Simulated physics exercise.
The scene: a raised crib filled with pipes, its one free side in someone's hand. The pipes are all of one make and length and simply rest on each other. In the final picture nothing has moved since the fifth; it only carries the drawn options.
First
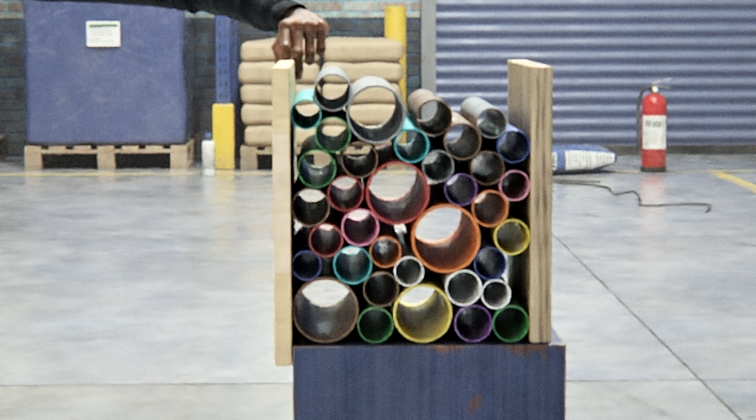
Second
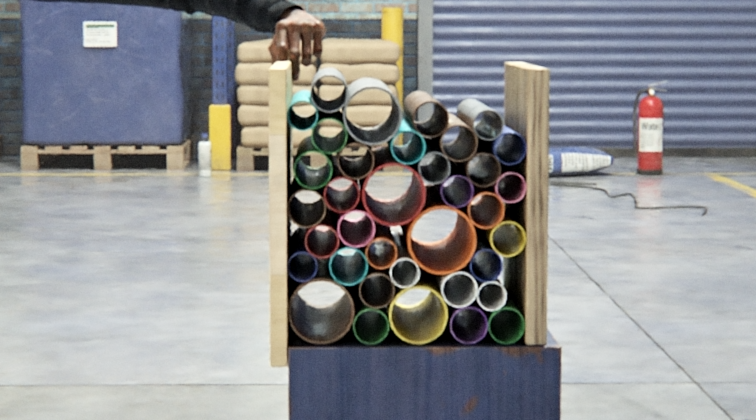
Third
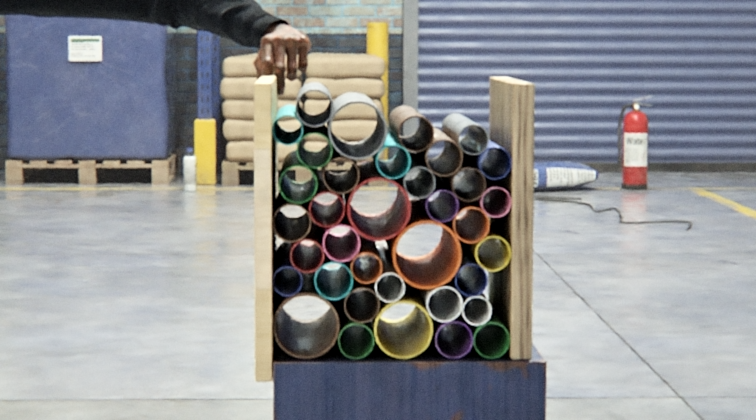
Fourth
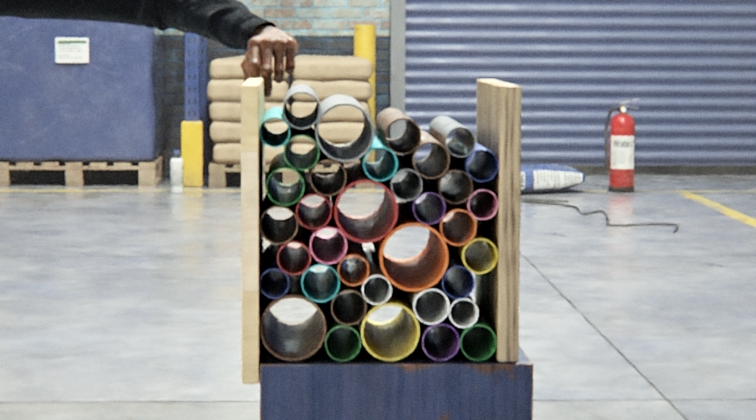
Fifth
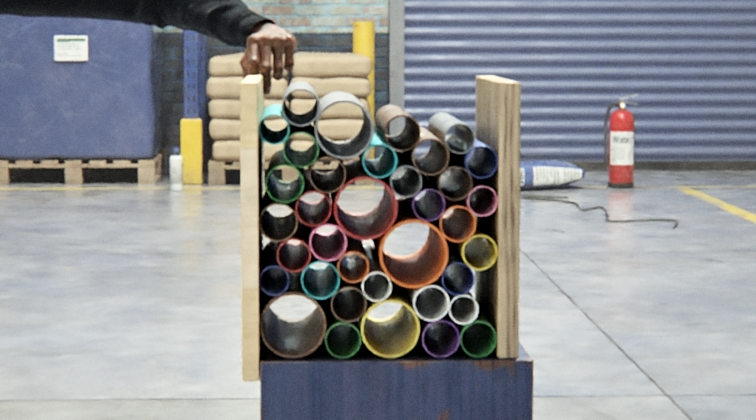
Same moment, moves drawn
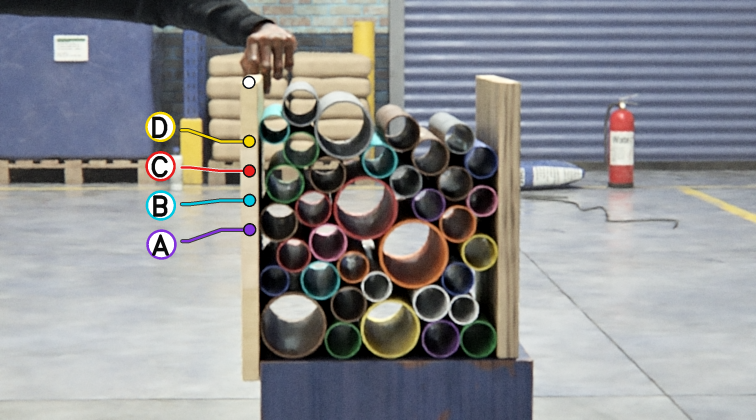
Colourful pipes resting stacked between wooden boards on a raised stand, a hand staying at the left board as the view shifts slightly.
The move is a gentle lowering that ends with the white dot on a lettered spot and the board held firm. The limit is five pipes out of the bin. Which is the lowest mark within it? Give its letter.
Mark A is as low as it can go.
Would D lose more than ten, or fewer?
Fewer than ten.
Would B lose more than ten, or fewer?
Fewer than ten.
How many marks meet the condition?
Four of the four.
On the marked copy, A at (250, 229); B at (250, 200); C at (250, 171); D at (250, 142); the white dot at (249, 82).
Following A. Soon after the start, top of the board (258, 148).
Later, top of the board (259, 223).
In the end, top of the board (259, 229), two out over the board.
As for the rest, B two out over the board; C none out over the board; D none out over the board.
